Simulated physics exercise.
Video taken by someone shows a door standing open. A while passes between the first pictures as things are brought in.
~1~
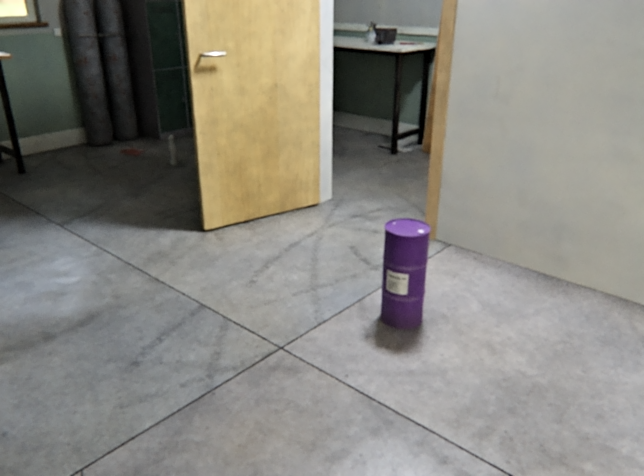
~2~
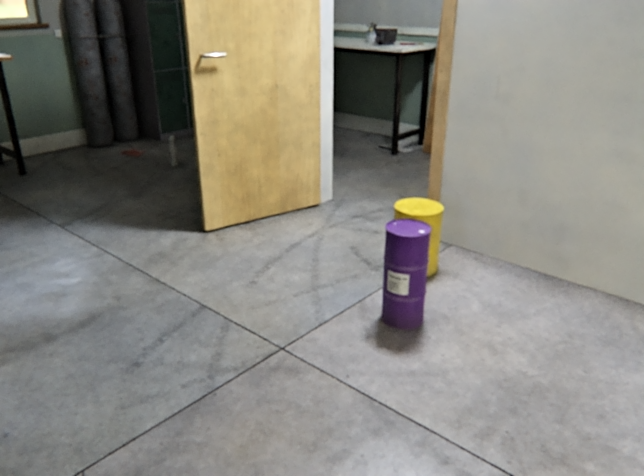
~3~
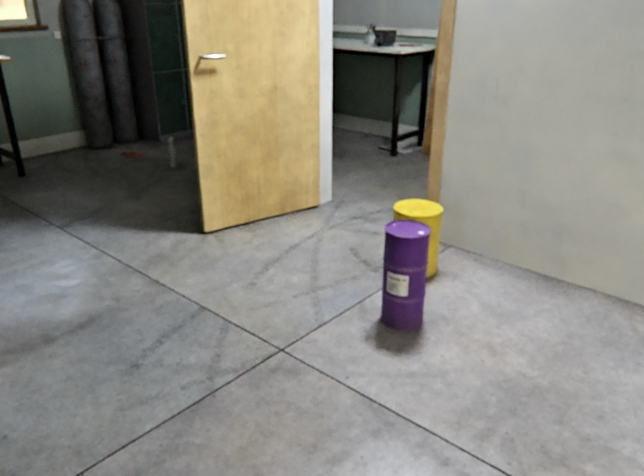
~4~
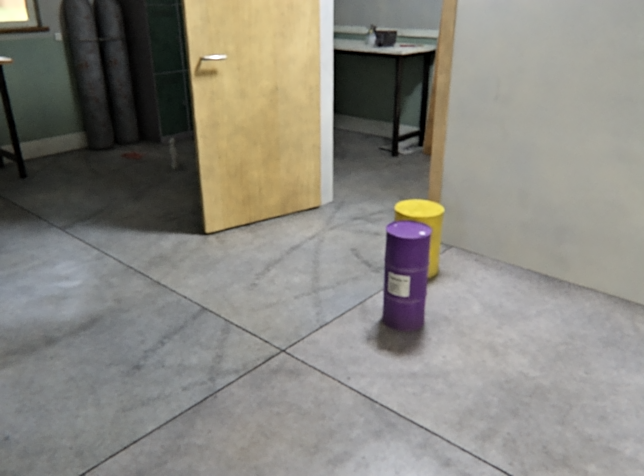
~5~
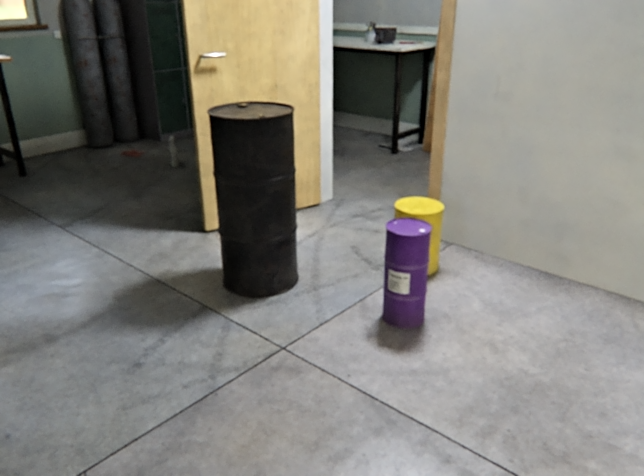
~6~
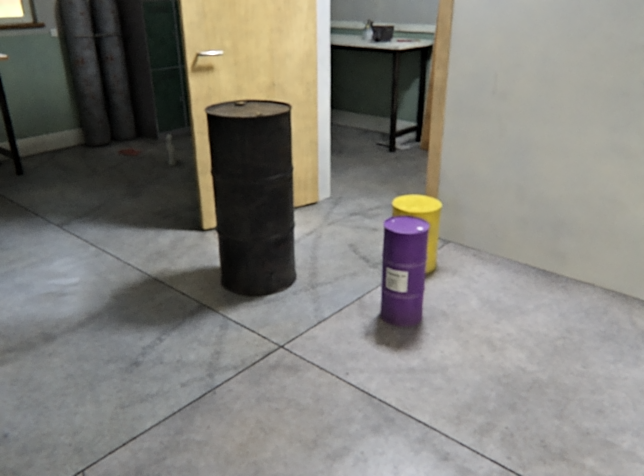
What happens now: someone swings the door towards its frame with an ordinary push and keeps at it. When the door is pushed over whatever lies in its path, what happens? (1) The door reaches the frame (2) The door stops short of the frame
(1) The door reaches the frame.
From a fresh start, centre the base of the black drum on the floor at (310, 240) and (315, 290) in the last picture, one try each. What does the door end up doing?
Try 1: Door stays partly open. Try 2: Door ends up flush.
Then, 0.80 s on from there, open by 84°.
Then, 1.60 s on from there, open by 50°.
Then, 2.30 s on from there, open by 19°.
In the end, open by 0°; all 3 unmoved. At the end, from the last picture's camera, black drum near (254, 198).
